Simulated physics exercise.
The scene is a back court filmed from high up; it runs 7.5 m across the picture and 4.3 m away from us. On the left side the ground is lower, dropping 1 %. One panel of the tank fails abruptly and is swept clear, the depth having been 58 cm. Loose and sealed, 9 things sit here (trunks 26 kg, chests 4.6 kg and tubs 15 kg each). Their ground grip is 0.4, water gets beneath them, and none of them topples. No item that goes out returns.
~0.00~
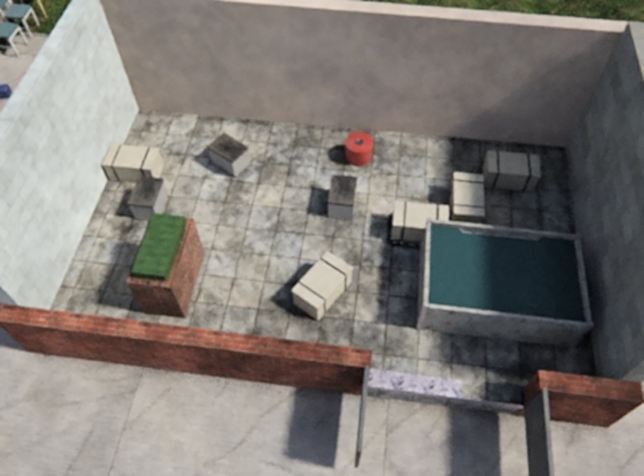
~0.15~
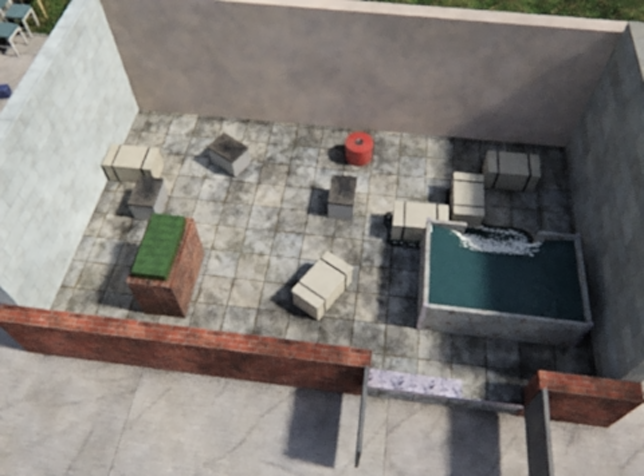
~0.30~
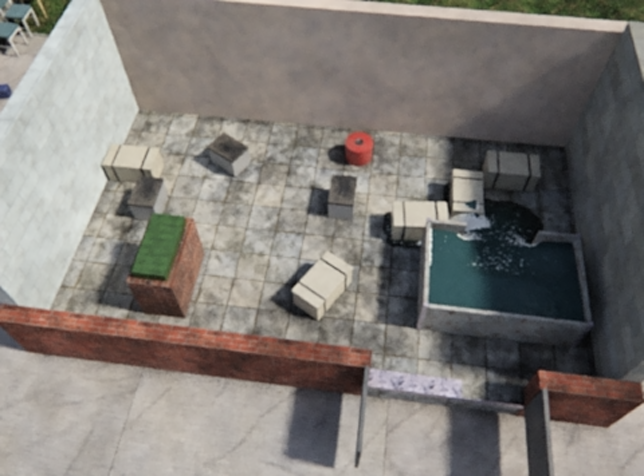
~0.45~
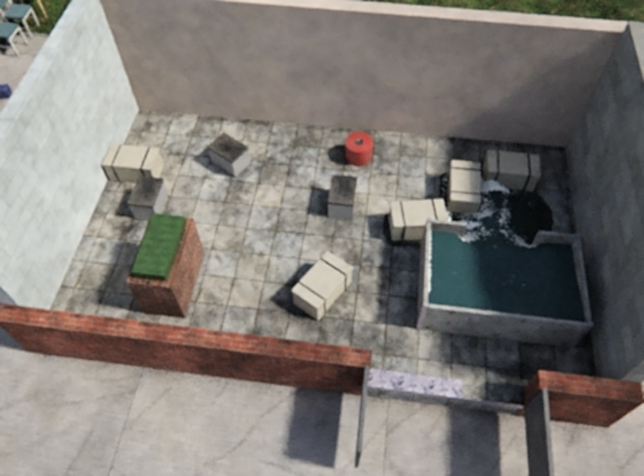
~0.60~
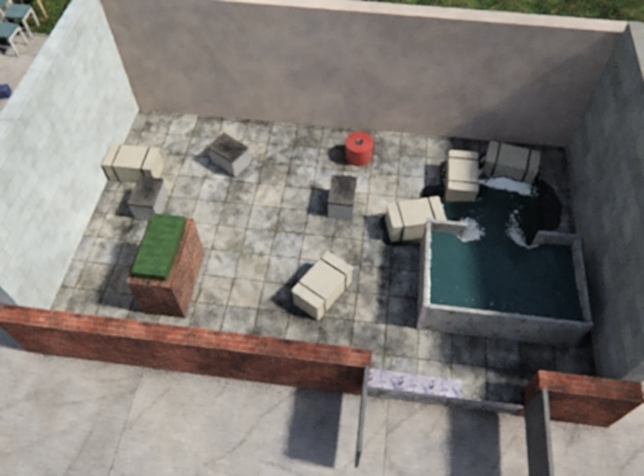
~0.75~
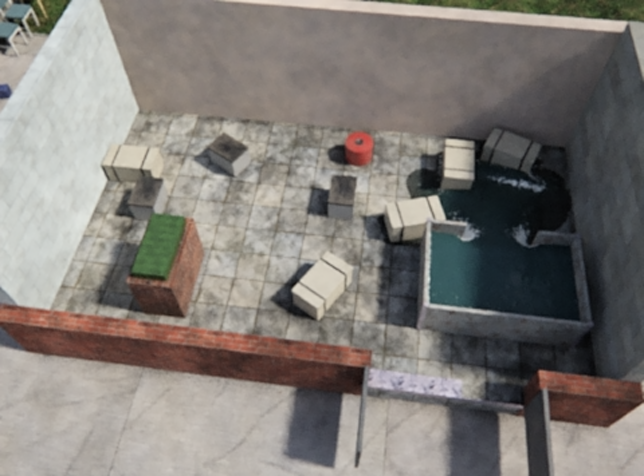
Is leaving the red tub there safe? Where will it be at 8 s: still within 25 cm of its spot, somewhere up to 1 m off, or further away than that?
Further away than that.
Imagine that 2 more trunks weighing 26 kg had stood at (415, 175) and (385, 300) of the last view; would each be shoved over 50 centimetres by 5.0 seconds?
Taking them in order, they come out greater and smaller.
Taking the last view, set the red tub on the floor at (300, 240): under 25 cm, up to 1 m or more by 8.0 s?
Short answer: It hardly moves.
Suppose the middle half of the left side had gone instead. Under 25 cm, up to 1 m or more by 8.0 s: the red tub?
I'd expect the red tub to have remained in place.
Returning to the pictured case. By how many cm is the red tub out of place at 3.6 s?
Shift: About 140 cm.
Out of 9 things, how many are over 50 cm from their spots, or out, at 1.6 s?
The count is 2.
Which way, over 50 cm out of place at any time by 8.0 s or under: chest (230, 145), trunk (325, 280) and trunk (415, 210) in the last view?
In sequence - crossed the line; stayed below the line; stayed below the line.
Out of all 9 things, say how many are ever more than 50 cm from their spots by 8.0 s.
Counting them up, I find 7.
After 1.6 s the red tub is near (360, 142), 0.0 m from its start, aground; 0 of 9 are out; 2 afloat.
After 3.6 s the red tub is near (282, 169), 1.4 m from its start, aground; 0 of 9 are out; 1 afloat.
After 5.6 s the red tub is near (212, 189), 2.5 m from its start, aground; 0 of 9 are out; 1 afloat.
After 8.0 s the red tub is near (209, 190), 2.5 m from its start, aground; 0 of 9 are out; 2 afloat.
